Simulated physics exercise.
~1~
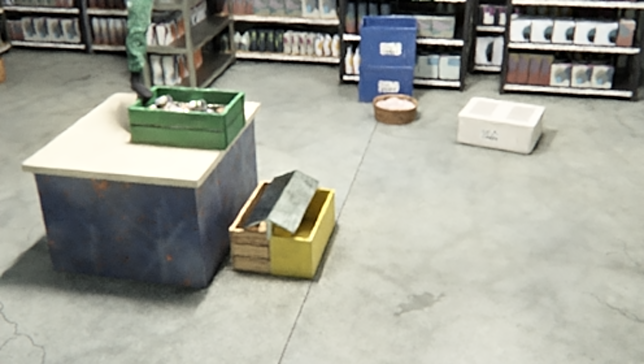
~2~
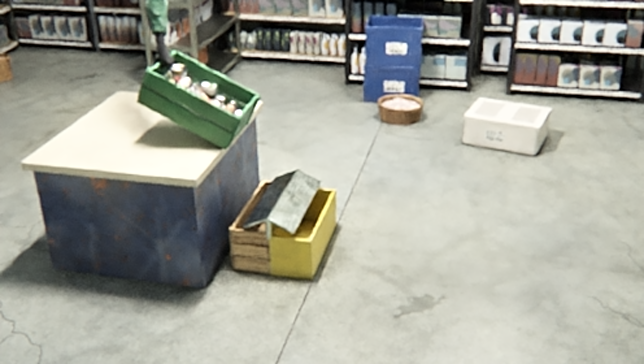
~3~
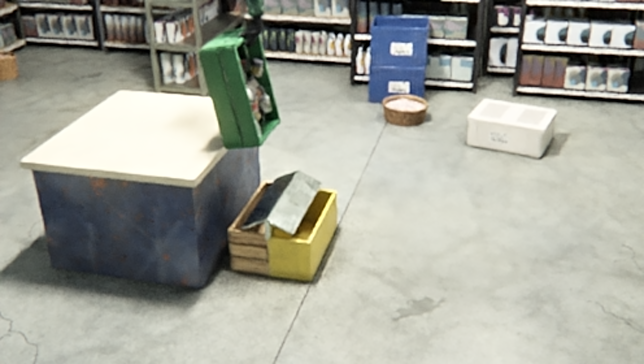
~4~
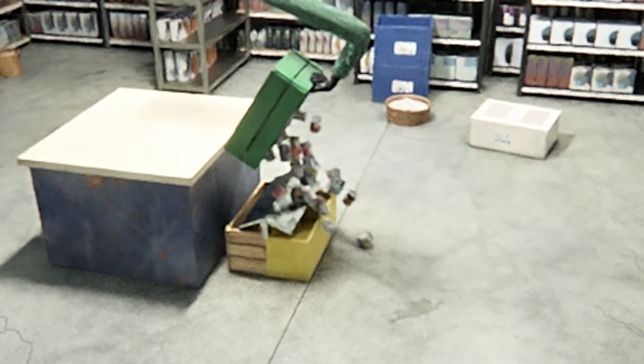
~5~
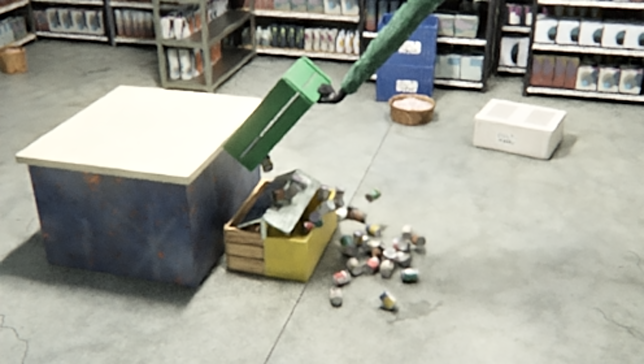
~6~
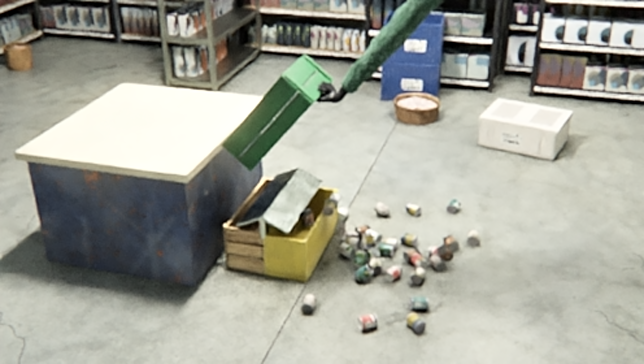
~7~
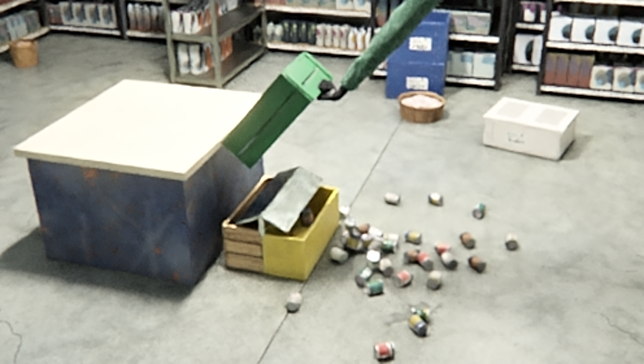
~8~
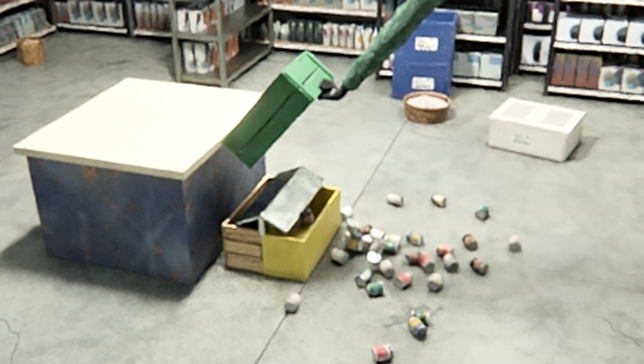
In a room lined with stocked shelves, a green arm lifted a green box of small tins off a bench and tipped it steeply rightward, spilling them mostly past the wooden and yellow troughs, where they scattered and came to rest on the floor.
